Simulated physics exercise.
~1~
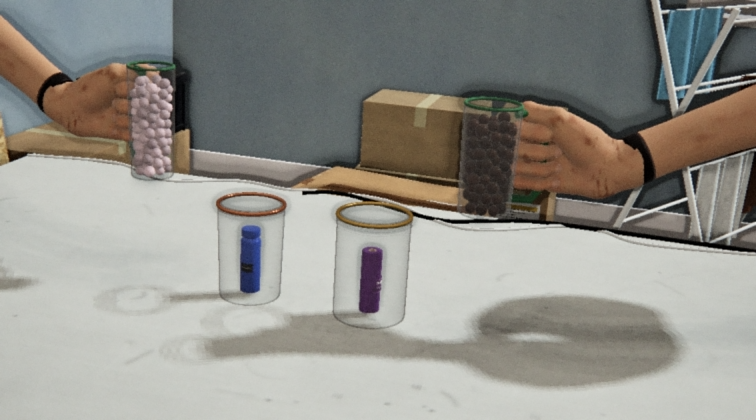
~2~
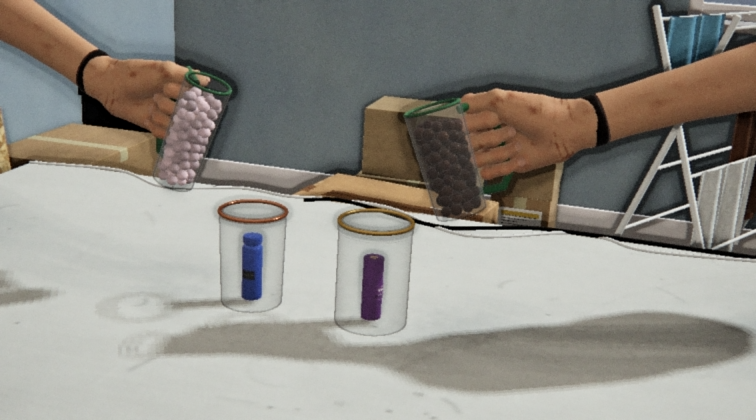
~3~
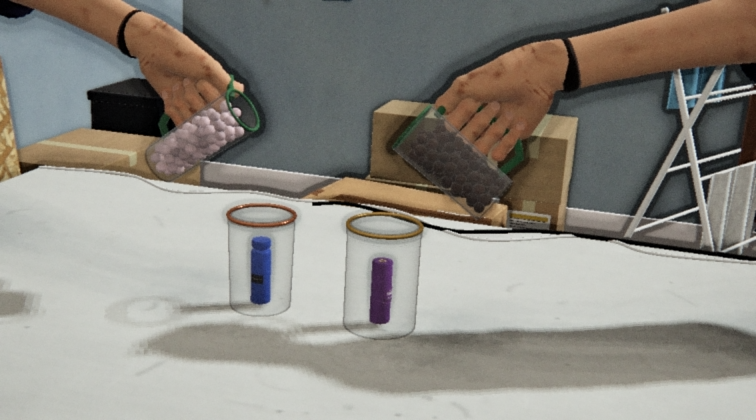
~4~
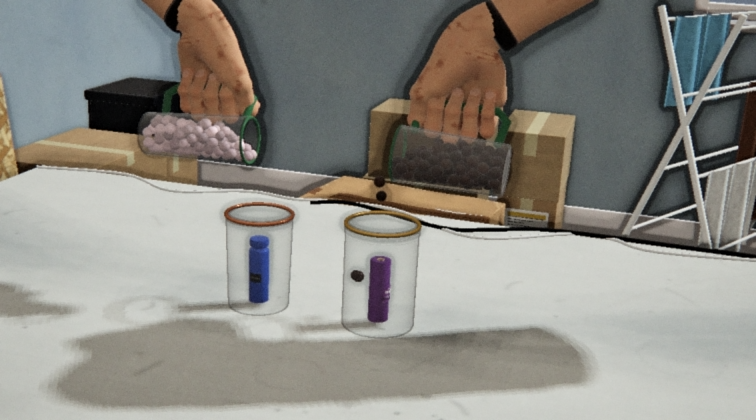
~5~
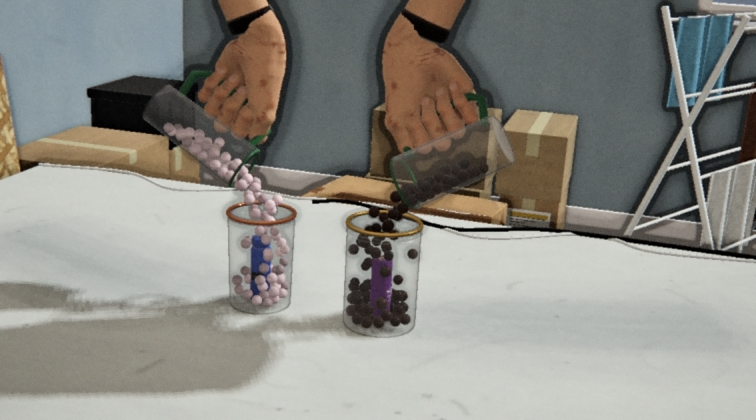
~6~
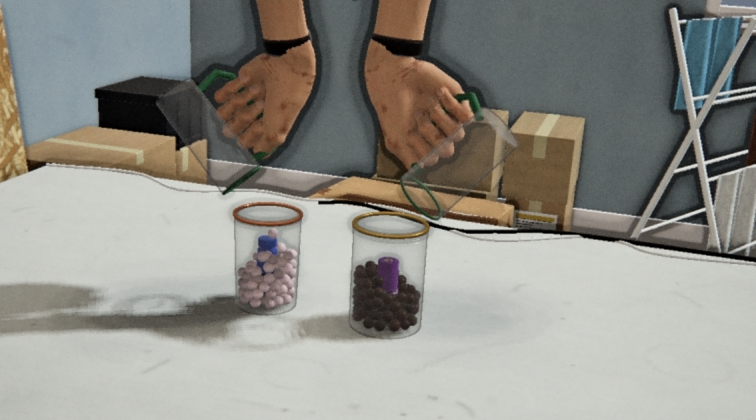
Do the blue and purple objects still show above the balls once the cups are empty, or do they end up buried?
Both objects still show, with the blue one on the left and the purple one on the right each standing proud of its pile.
